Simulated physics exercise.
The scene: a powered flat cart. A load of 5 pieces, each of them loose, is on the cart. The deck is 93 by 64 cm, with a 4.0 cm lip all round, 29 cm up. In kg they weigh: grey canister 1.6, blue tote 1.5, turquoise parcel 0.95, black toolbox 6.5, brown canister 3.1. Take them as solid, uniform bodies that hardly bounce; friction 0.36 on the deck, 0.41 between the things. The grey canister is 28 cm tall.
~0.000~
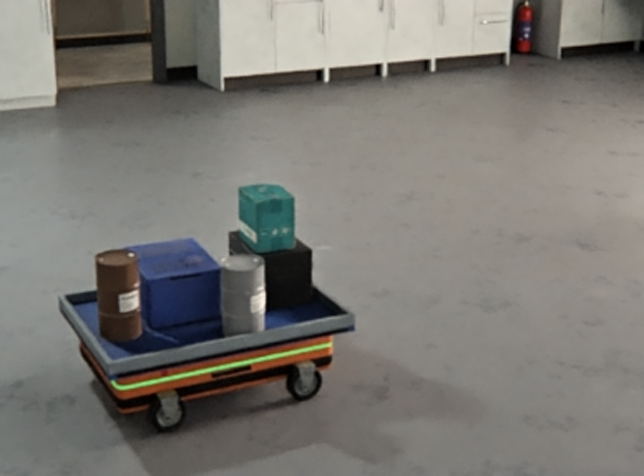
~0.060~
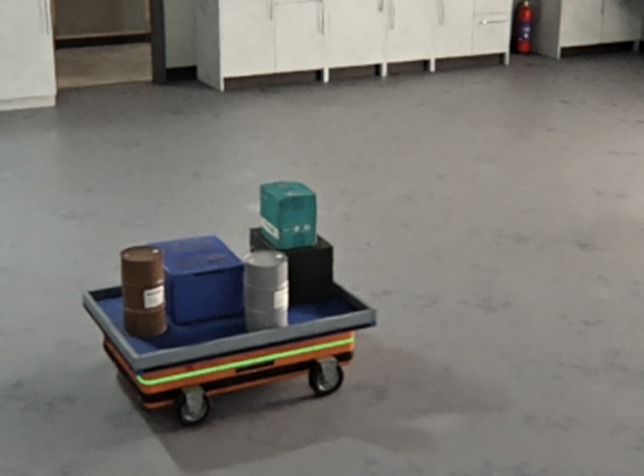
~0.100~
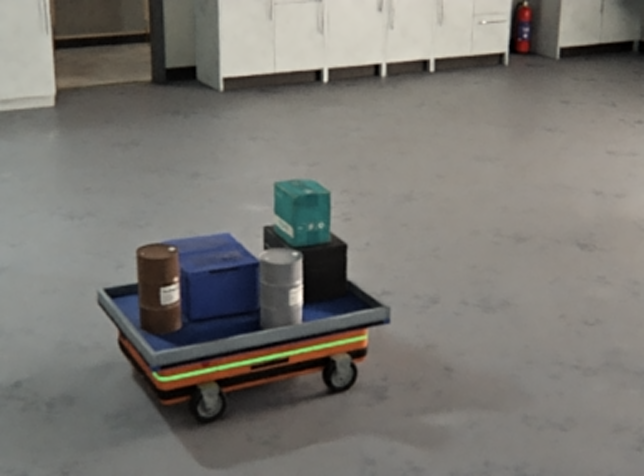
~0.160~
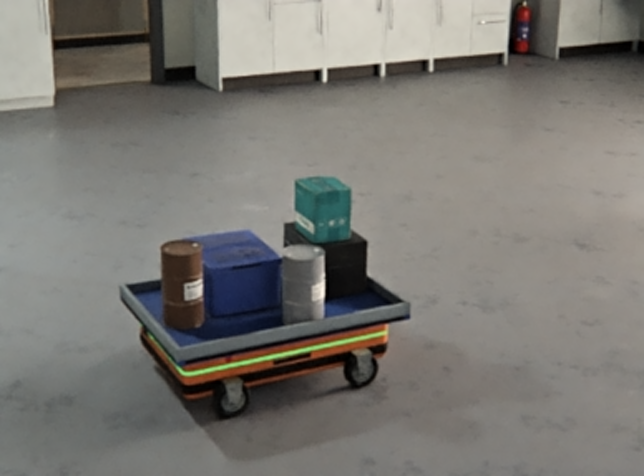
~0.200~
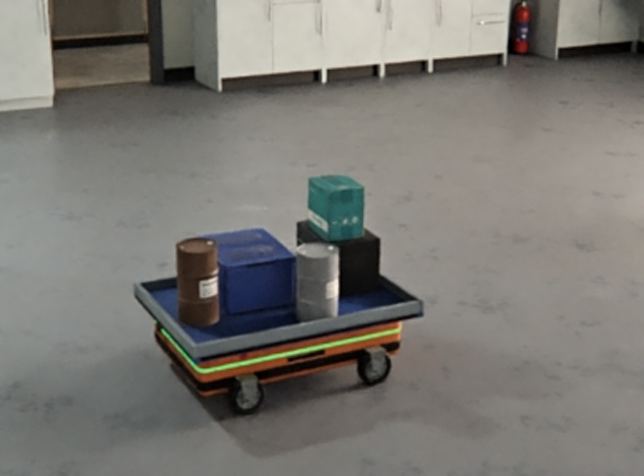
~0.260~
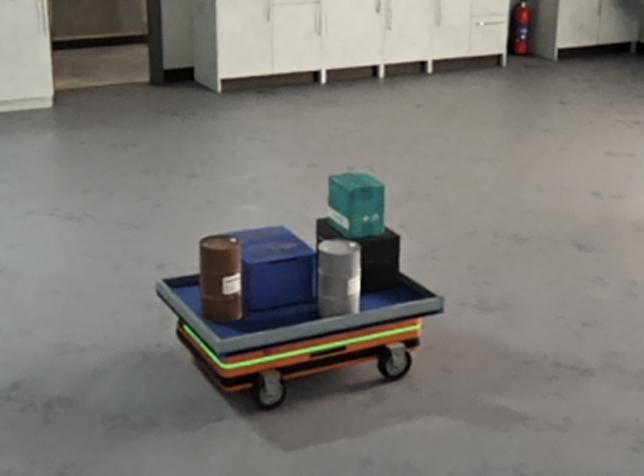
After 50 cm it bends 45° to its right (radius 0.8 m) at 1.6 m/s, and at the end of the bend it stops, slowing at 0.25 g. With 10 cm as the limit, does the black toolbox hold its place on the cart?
The black toolbox keeps its place.
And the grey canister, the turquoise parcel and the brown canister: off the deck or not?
The grey canister is still on the cart; the turquoise parcel finishes off the deck; the brown canister is still on the cart.
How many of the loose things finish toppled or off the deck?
1 of them.
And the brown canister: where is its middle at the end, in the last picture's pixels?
Around (591, 282).
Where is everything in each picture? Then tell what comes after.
In the first frame, cart 0 cm along; black toolbox (270, 267); grey canister (243, 297).
In the second frame, cart 10 cm along; turquoise parcel (288, 214); brown canister (143, 291).
In the third frame, cart 16 cm along; grey canister (281, 290); blue tote (210, 276).
In the fourth frame, cart 26 cm along; turquoise parcel (323, 209); brown canister (183, 284).
In the fifth frame, cart 32 cm along; grey canister (317, 284); blue tote (245, 270).
In the sixth frame, cart 42 cm along; black toolbox (357, 253); turquoise parcel (356, 205).
Around 0.56 s, cart 90 cm along, turned 18°; black toolbox shifted 8 cm near (471, 246); turquoise parcel shifted 13 cm; grey canister shifted 5 cm.
Around 0.76 s, cart 122 cm along, turned 40°; turquoise parcel now off the deck; black toolbox shifted 8 cm near (570, 267); grey canister shifted 11 cm.
Around 1.06 s, cart 166 cm along, turned 45°; black toolbox shifted 5 cm; grey canister shifted 11 cm; blue tote shifted 2 cm.
Around 1.46 s, cart 194 cm along, turned 45°; black toolbox shifted 5 cm; grey canister shifted 11 cm; blue tote shifted 2 cm.
Finally (2.0 s), off the deck, turquoise parcel; not toppled but over 10 cm from the start, grey canister; the other 3 still in place (within 10 cm).
